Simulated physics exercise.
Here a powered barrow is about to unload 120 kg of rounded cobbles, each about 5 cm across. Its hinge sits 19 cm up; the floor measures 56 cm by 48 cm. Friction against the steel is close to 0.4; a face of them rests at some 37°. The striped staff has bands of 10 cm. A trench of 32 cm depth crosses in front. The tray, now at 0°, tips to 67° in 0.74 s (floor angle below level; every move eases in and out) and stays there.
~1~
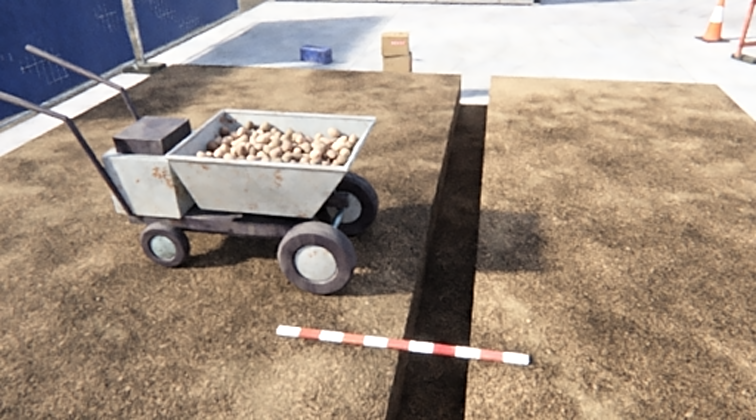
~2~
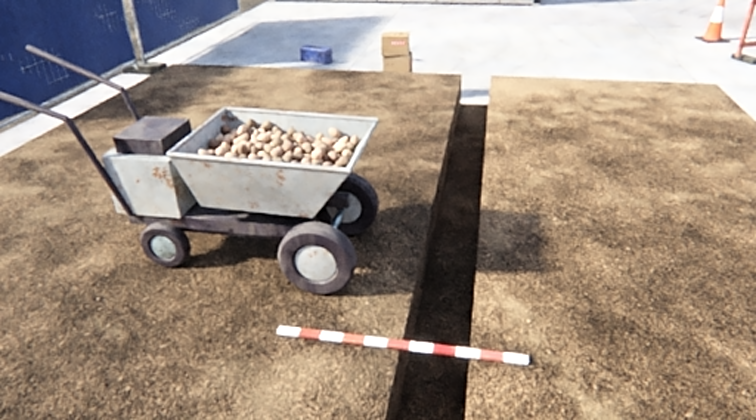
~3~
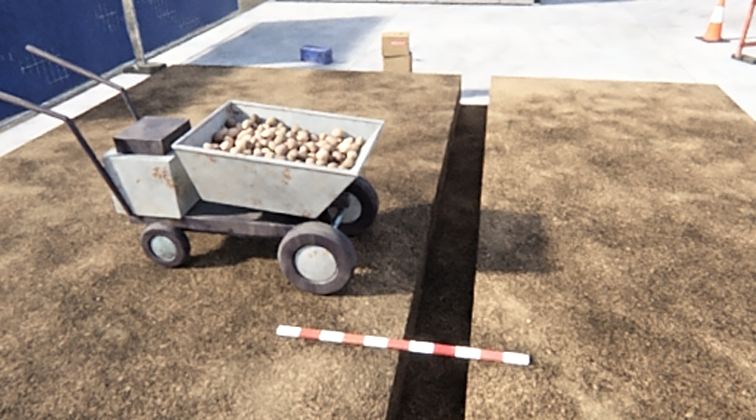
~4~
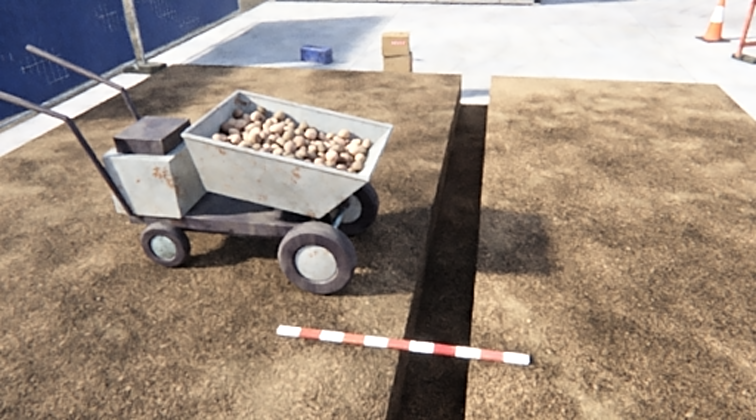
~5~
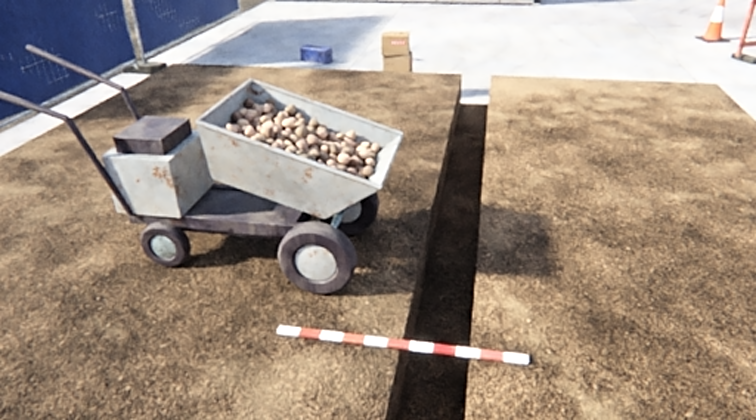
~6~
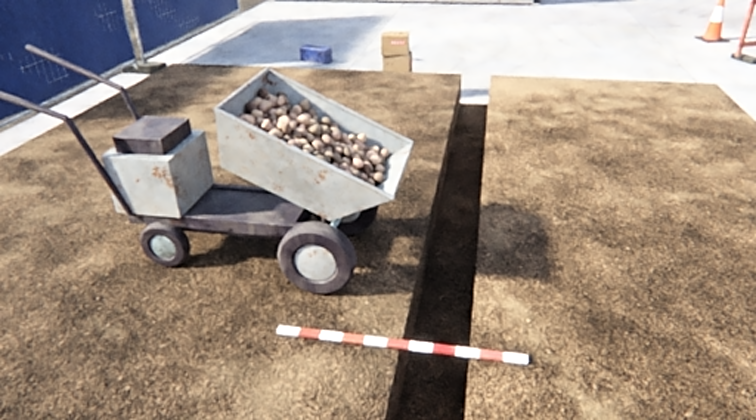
On a patch of brown dirt beside a narrow trench, a small wheeled barrow full of rounded stones stayed parked while its metal tray slowly tilted, the left end rising and the right end lowering.
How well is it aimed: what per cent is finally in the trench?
Close to 62 in a hundred.
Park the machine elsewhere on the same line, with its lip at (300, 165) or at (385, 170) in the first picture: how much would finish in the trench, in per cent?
About 80 and 30 per cent.
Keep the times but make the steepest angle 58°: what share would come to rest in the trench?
Then about 30 per cent.
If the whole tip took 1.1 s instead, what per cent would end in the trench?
In that case some 70 per cent.
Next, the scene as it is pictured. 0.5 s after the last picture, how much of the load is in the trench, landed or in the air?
Some 15 per cent.
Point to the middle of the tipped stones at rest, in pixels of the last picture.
Their middle is at about (462, 300).
Then, 0.2 s after the last picture the floor is at 56°, 100 % in the tray; the foremost stones are at (412, 215).
Then, 0.5 s after the last picture the floor is at 67°, 82 % in the tray, 13 % in the trench, 5 % past the trench; the foremost stones are at (493, 279).
Then, 0.9 s after the last picture the floor is at 67°, 37 % in the tray, 26 % in the trench, 36 % past the trench; the foremost stones are at (614, 292).
Then, 2.8 s after the last picture the floor is at 67°, 1 % in the tray, 62 % in the trench, 37 % past the trench; the foremost stones are at (742, 319).
